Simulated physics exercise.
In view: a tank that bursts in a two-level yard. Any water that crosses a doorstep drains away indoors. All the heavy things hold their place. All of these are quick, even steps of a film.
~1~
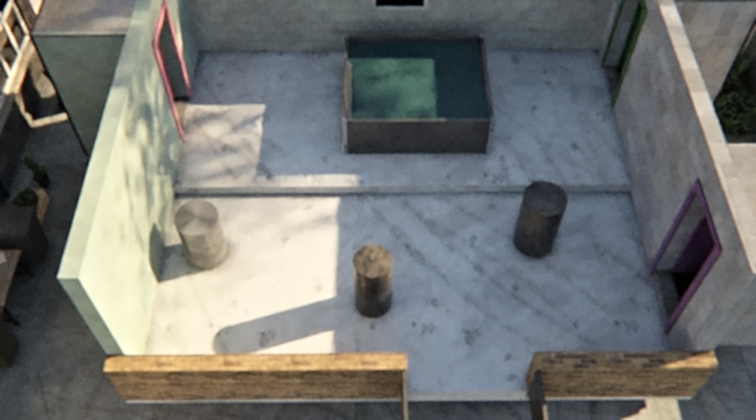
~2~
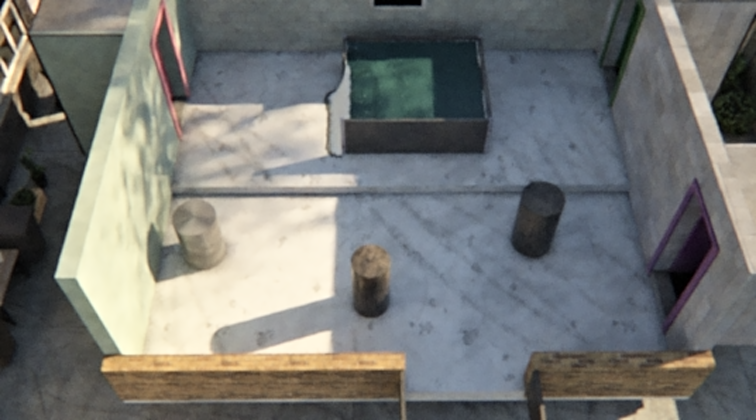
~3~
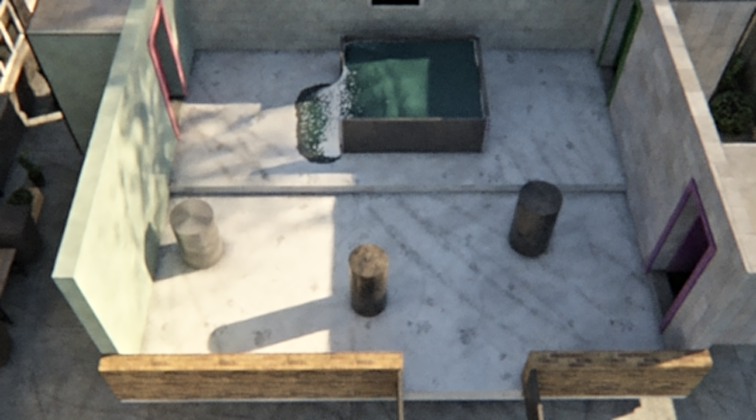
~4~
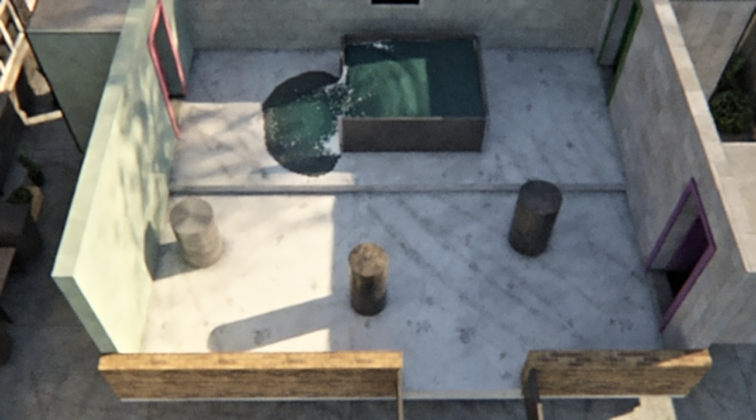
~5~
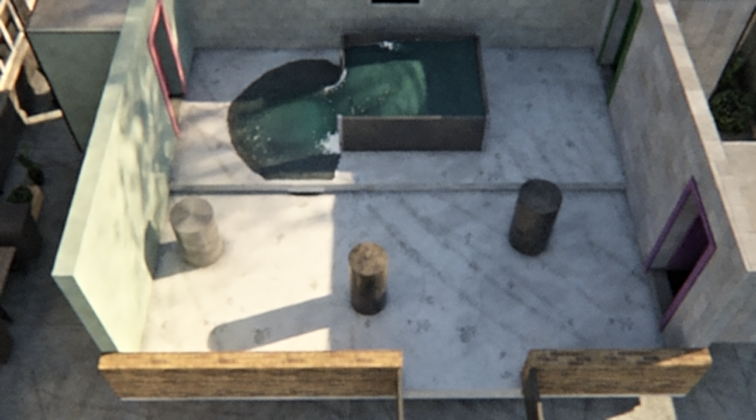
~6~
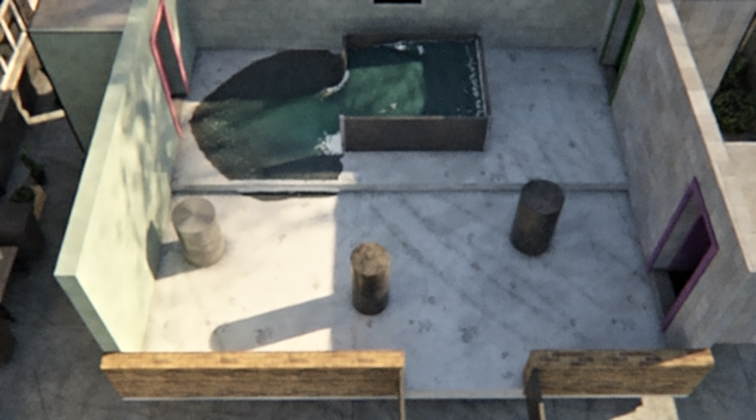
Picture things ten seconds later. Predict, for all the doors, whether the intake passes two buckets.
I predict the pink door will overshoot two buckets, I predict the green door will remain at two buckets or below, I predict the purple door will remain at two buckets or below.
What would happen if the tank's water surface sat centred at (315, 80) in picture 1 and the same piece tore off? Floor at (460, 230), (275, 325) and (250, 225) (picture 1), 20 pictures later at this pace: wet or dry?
Bone-dry, soaked, soaked.
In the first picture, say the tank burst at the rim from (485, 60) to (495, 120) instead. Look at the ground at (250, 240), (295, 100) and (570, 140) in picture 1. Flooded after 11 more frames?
As listed: Clear, dry, covered.
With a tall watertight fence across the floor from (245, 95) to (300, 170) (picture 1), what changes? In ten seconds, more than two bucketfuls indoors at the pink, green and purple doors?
Pink: Tops the limit; green: Tops the limit; purple: Stays within the limit.
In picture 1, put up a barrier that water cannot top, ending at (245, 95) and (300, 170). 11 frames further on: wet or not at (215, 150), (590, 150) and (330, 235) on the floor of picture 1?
Lab note - point 1: Parched; point 2: Parched; point 3: Inundated.
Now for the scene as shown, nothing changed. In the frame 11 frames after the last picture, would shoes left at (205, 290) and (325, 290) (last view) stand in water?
Same order as asked: Drenched, dry as before.
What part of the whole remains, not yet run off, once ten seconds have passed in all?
My figure is close to 76 percent.
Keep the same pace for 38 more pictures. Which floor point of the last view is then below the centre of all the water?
Close to pixel (315, 172).
A moment on, water covers 25 % of the floor; the pink door over two buckets in, the green door not reached, the purple door not reached.
Next, water covers 30 % of the floor; the pink door far over two buckets in, the green door not reached, the purple door not reached.
Then, water covers 35 % of the floor; the pink door far over two buckets in, the green door not reached, the purple door not reached.
Later, water covers 65 % of the floor; the pink door far over two buckets in, the green door not reached, the purple door not reached.
In the end, water covers 90 % of the floor; the pink door far over two buckets in, the green door wet at the sill, nothing in, the purple door wet at the sill, nothing in.
